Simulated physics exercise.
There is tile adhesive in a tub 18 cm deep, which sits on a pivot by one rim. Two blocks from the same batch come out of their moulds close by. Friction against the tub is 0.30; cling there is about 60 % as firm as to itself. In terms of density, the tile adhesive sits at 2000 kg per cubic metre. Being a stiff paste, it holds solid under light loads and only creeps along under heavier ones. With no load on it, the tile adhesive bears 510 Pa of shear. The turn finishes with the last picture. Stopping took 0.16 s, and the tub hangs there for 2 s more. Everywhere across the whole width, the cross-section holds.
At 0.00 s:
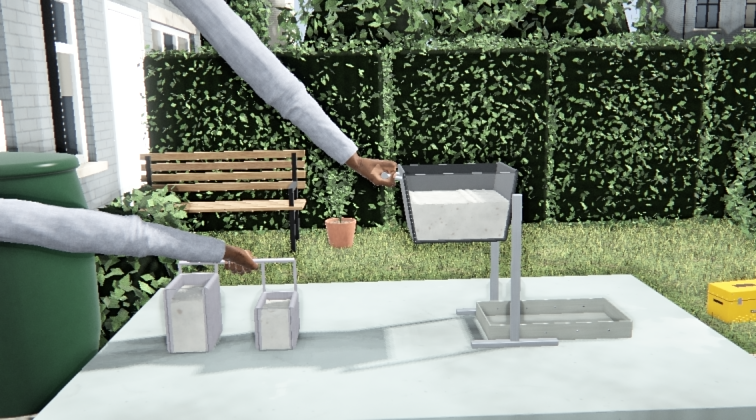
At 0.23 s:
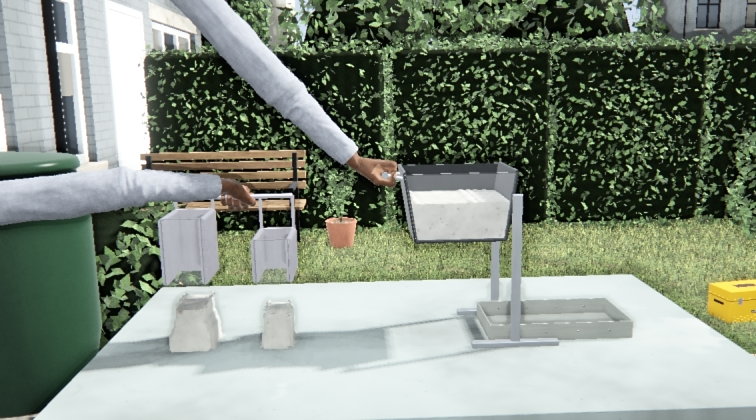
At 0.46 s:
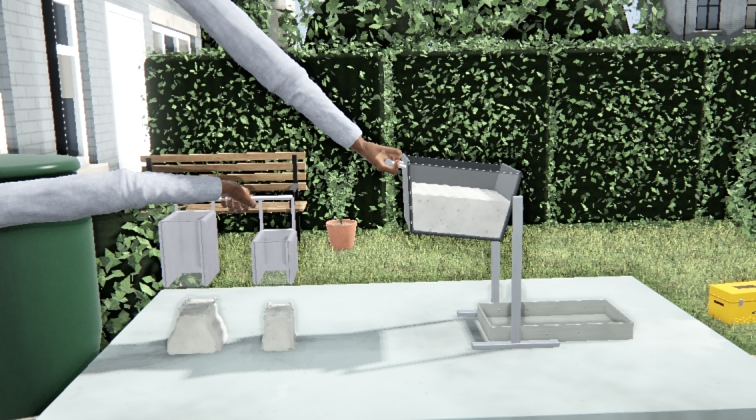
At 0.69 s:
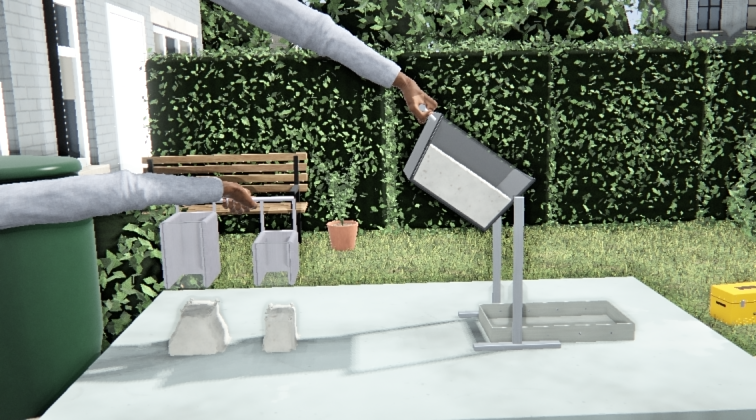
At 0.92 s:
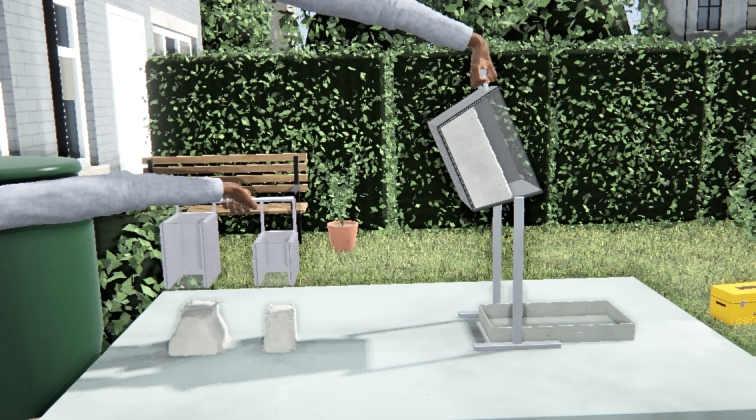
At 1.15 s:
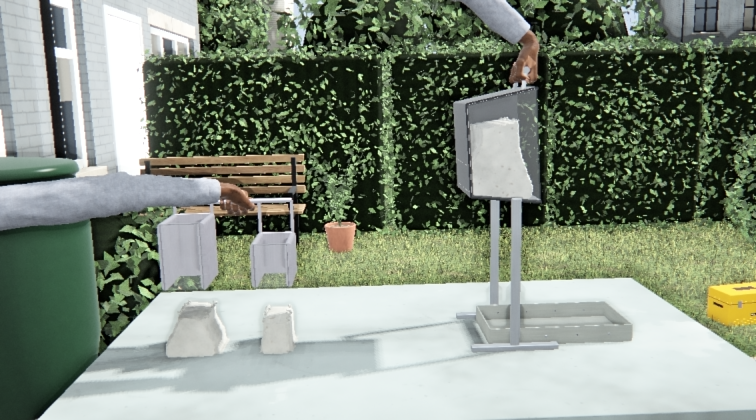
In a garden, one hand lifts moulds off two pale blocks, then another steeply tilts a tub.
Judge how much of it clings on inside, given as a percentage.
Something like 47 % clings on inside.
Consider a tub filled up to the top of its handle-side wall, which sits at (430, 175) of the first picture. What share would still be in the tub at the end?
That would leave about 75 % in the tub.
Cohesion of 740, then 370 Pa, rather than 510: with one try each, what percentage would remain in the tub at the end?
55 %, then 45 %.
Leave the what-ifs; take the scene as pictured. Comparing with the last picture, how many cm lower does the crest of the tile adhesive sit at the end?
11 cm or so.
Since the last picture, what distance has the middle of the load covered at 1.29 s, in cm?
Shift: Roughly 6 cm.
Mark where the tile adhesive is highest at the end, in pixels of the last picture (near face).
Around (492, 164).
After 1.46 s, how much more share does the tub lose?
Later share of the load: Approx. 10 %.
After 1.29 s, the tub is at 87 degrees and holds 89 %.
After 1.46 s, the tub is at 87 degrees and holds 57 %.
After 1.63 s, the tub is at 87 degrees and holds 47 %.
After 1.80 s, the tub is at 87 degrees and holds 47 %.
After 3.15 s, the tub is at 87 degrees and holds 47 %.
